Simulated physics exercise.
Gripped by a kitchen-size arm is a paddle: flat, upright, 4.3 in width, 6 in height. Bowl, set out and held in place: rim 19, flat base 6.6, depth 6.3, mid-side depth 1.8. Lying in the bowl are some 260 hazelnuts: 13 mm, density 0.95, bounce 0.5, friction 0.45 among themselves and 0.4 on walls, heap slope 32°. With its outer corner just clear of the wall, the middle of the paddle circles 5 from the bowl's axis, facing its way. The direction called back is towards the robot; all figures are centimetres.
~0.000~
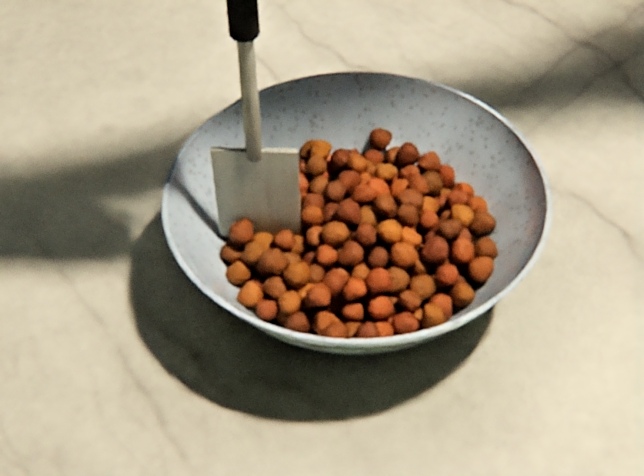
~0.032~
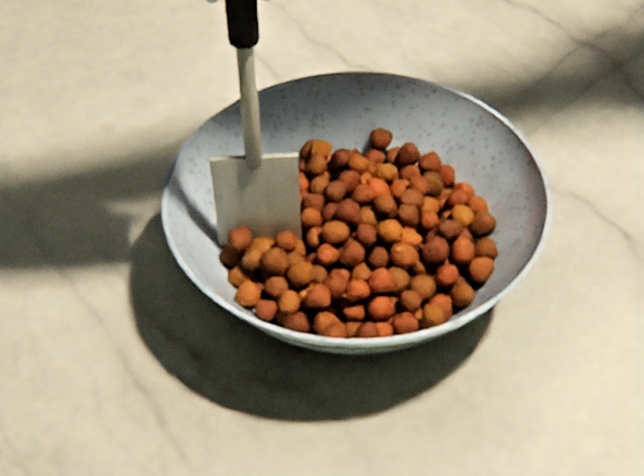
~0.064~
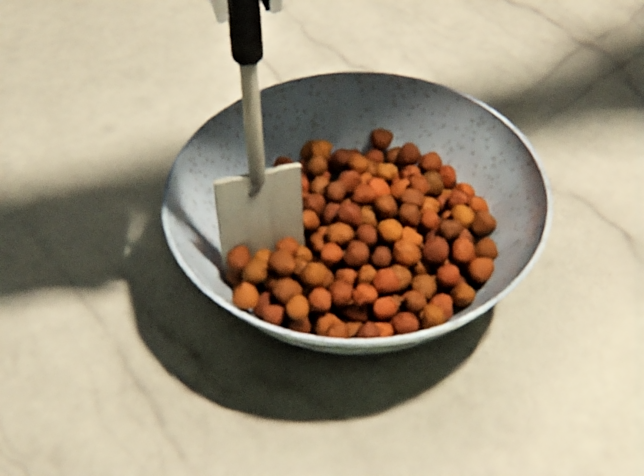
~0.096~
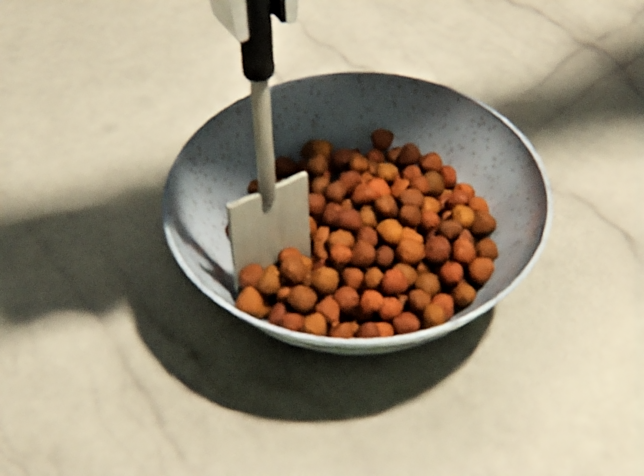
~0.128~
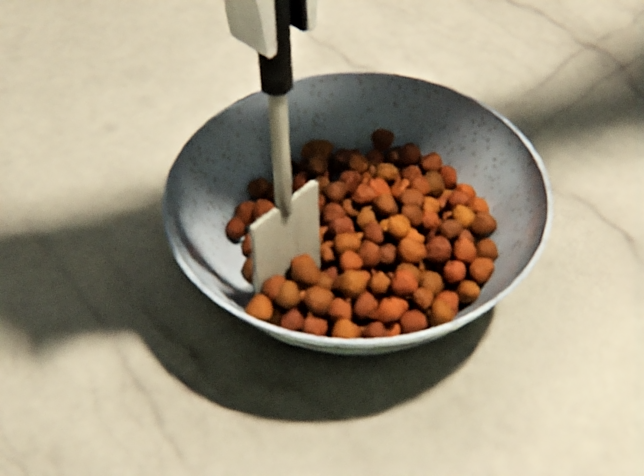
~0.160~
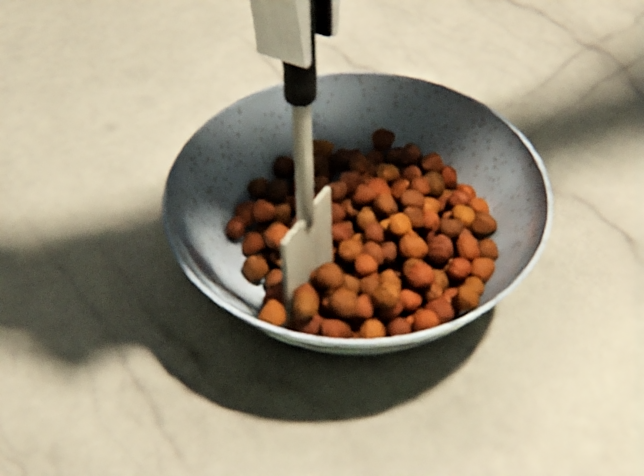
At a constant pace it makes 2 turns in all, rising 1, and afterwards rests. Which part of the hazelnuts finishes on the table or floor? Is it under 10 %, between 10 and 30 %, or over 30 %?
Between 10 and 30 %.
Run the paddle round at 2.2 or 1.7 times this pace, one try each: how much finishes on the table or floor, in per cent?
I'd expect near 40 per cent, then near 35 per cent.
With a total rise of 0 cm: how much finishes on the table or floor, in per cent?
Result: Roughly 25 %.
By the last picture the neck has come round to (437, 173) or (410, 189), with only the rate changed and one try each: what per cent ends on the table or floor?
Some 40 and 35 per cent respectively.
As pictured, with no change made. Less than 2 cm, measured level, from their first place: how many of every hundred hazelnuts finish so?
Estimate: 25 per cent.
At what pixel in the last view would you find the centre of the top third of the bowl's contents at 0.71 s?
Roughly pixel (256, 197).
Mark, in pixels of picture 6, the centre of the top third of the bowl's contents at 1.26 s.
The centre is roughly (410, 156).
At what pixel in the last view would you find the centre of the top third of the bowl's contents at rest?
Close to (325, 231).
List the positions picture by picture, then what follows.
Paddle neck at (252, 126), 0° round; upper third of the load around (368, 229), from x 235 to 485, top at y 140; 256 in the bowl, in the first frame.
Paddle neck at (252, 133), 6° round; upper third of the load around (366, 232), from x 235 to 485, top at y 140, in the second frame.
Paddle neck at (255, 150), 21° round; upper third of the load around (367, 235), from x 235 to 485, top at y 140, in the third frame.
Paddle neck at (266, 166), 36° round; upper third of the load around (364, 242), from x 235 to 485, top at y 140, in the fourth frame.
Paddle neck at (282, 180), 51° round; upper third of the load around (364, 245), from x 235 to 485, top at y 140, in the fifth frame.
Paddle neck at (305, 191), 66° round; upper third of the load around (378, 250), from x 235 to 485, top at y 140; 256 in the bowl, in the sixth frame.
By 0.71 s, 324° round, highest piece 8 above the table; 240 in the bowl, 12 on the table or floor, 4 in flight or on the tool.
By 1.26 s, 222° round, highest piece 8 above the table; 219 in the bowl, 33 on the table or floor, 4 in flight or on the tool.
By 1.74 s, 0° round, highest piece 6 above the table; 212 in the bowl, 44 on the table or floor.
By 2.44 s, 0° round, highest piece 6 above the table; 212 in the bowl, 44 on the table or floor.
Final count, 212 in the bowl, 44 on the table or floor. That is 17 % on the table or floor.
